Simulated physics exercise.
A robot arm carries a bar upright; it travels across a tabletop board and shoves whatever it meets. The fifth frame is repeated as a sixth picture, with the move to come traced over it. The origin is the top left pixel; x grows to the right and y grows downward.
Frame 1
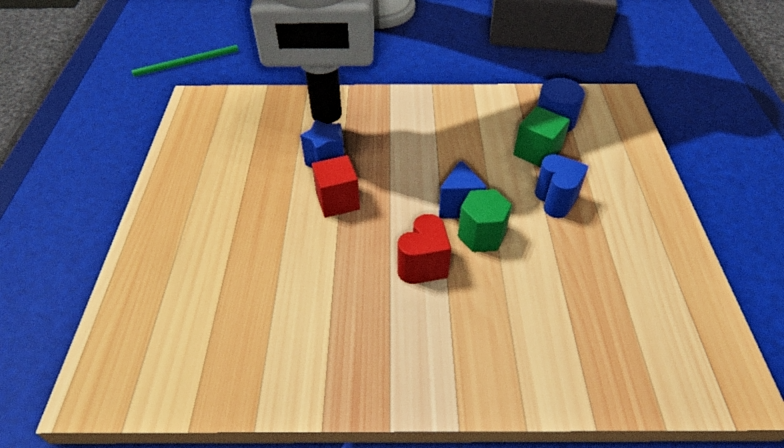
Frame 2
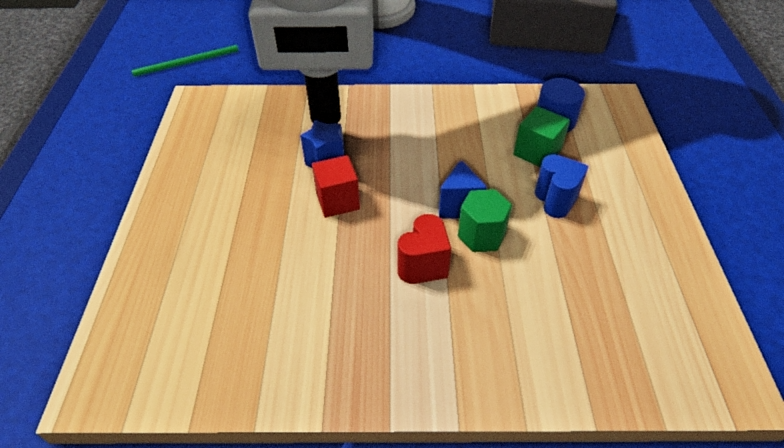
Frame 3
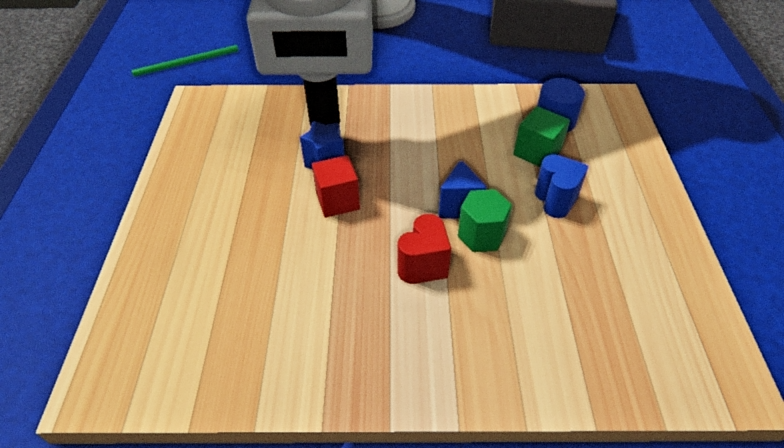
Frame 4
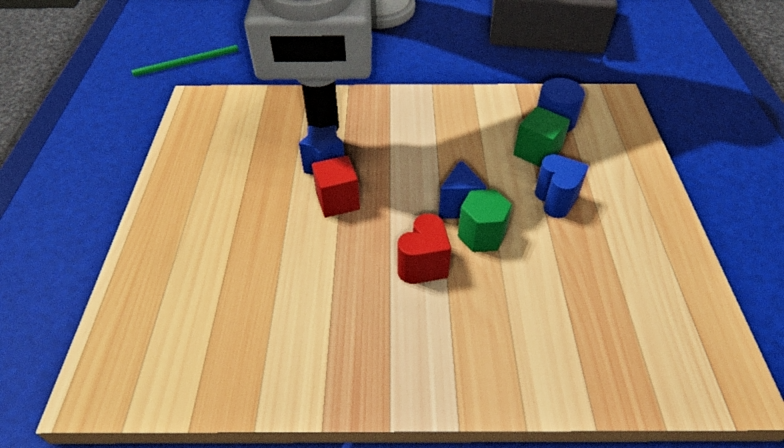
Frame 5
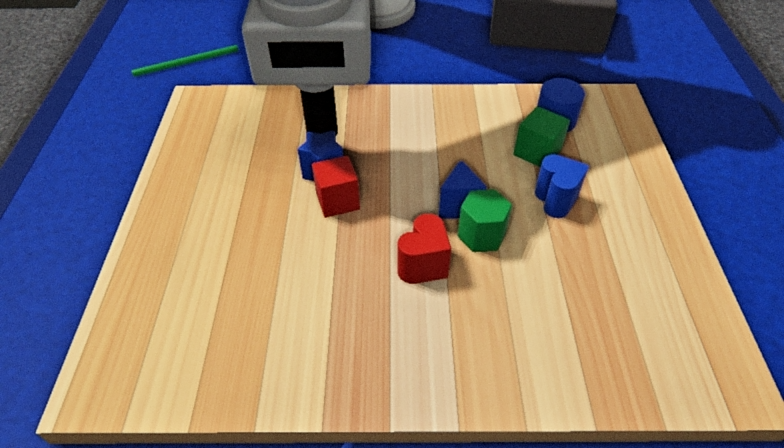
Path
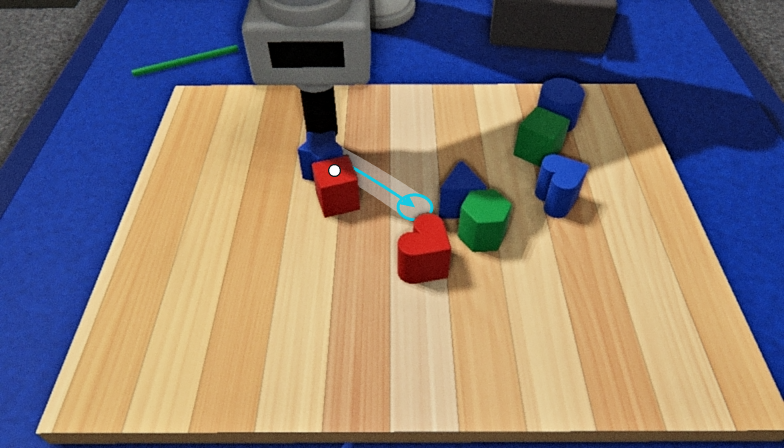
A robot arm's black bar moves down and nudges the blue star toward the red block.
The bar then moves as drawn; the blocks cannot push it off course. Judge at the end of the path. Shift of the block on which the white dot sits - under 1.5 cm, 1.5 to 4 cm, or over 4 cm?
Between 1.5 and 4 cm.
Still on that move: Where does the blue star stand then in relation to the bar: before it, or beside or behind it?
I predict the bar has moved past it.
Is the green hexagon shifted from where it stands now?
No, that is not how it ends up.
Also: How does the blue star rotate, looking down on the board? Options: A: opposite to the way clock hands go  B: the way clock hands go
Letter B.
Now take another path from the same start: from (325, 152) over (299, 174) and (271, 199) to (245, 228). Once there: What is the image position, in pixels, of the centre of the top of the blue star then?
It comes to (287, 186).
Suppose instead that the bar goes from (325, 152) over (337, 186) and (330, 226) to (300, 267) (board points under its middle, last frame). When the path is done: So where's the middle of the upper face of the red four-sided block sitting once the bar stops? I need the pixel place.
It comes to (347, 271).
The drawn path runs from (325, 152) directly to (415, 207); the dot is on the red four-sided block.
What follows on the original path. One third of the way, bar (353, 150); blue star (331, 156), turned 40° clockwise; red four-sided block (335, 184), turned 15° clockwise.
Two thirds of the way, bar (384, 168); blue star (333, 158), turned 55° clockwise; red four-sided block (334, 188), turned 15° clockwise.
At the end, bar (416, 188); blue star (333, 158), turned 55° clockwise; red four-sided block (334, 188), turned 15° clockwise; blue triangular piece not moved; green hexagon not moved.
